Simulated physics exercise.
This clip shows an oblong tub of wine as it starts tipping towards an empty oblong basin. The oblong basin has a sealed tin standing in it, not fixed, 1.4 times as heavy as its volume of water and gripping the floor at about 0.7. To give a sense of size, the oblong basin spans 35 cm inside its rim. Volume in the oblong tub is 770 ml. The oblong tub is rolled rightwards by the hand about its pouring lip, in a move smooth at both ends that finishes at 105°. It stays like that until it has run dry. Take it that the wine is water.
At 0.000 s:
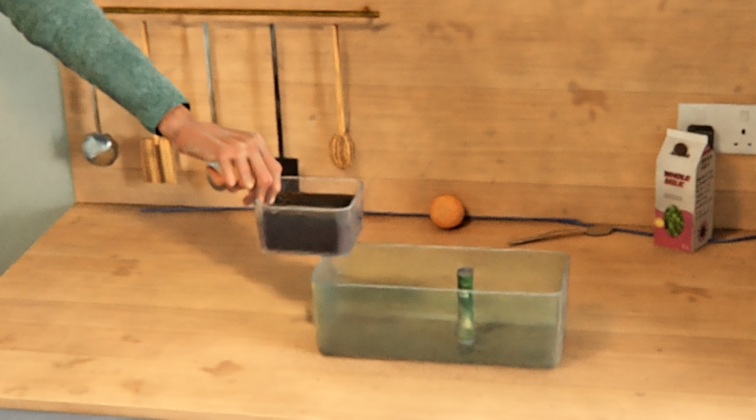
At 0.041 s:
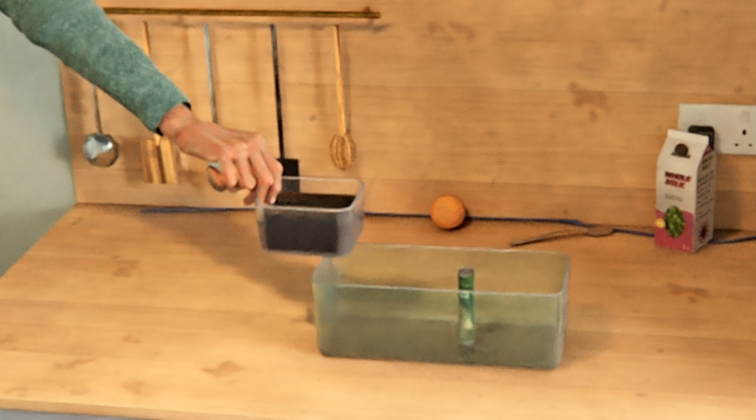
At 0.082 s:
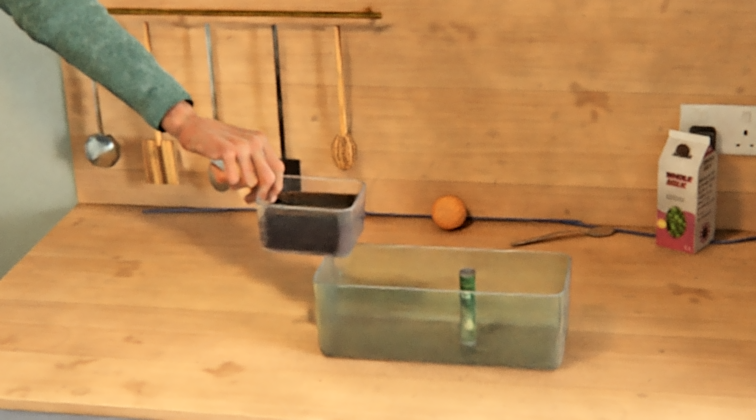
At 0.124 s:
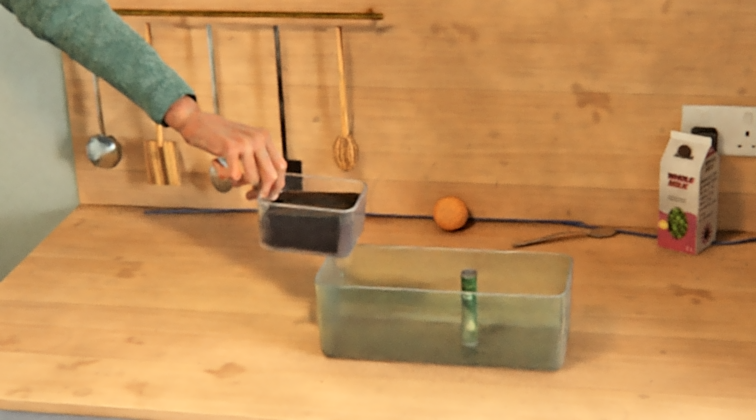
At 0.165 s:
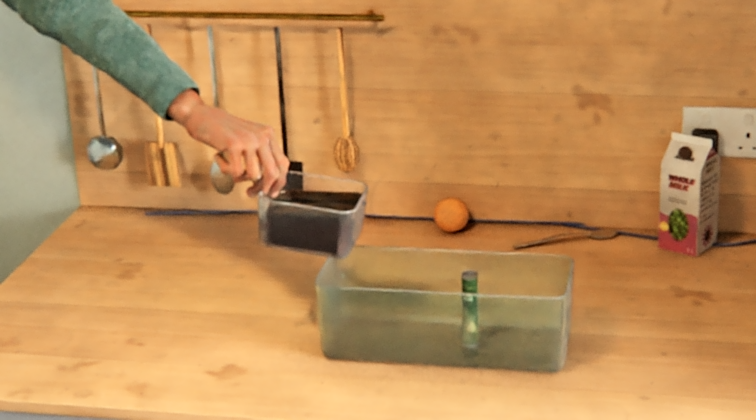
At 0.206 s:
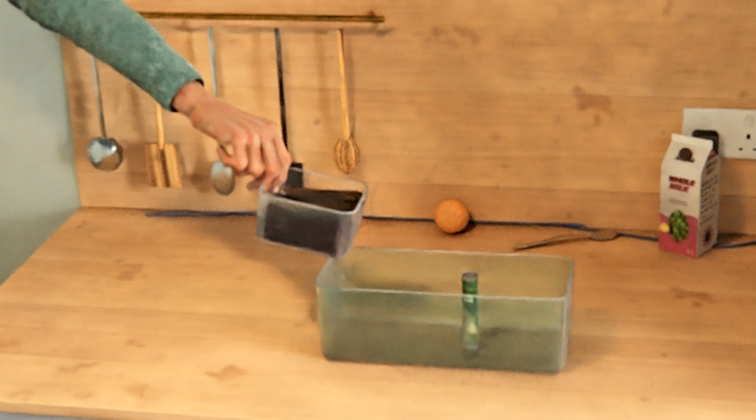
A hand in a green sleeve held a small clear tub of dark liquid above a larger empty basin on a wooden counter, keeping it level at first, then slowly tilting it slightly rightwards.
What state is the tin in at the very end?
It never tumbles.
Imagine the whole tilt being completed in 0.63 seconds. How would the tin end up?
Result: Tin tipped over.
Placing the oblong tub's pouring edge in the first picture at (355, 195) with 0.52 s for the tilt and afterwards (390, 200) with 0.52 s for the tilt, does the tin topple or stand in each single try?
First it tips over; then it tips over.
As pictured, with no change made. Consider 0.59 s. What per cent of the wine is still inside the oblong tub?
Near 62 in a hundred.
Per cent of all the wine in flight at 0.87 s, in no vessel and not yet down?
I'd say some 14 per cent is in the air.
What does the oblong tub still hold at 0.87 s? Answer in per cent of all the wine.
Around 10 in a hundred.
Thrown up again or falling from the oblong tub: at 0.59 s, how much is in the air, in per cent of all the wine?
My guess is roughly 32 %.
By 0.59 s the tilt is 68° and 62 per cent is still to pour; the tin stands where it began.
By 0.87 s the tilt is 101° and 10 per cent is still to pour; the tin stands where it began.
By 1.17 s the tilt is 105° and 0 per cent is still to pour; the tin stands where it began.
By 1.49 s the tilt is 105° and 0 per cent is still to pour; the tin stands where it began.
At rest the tin stands where it began.
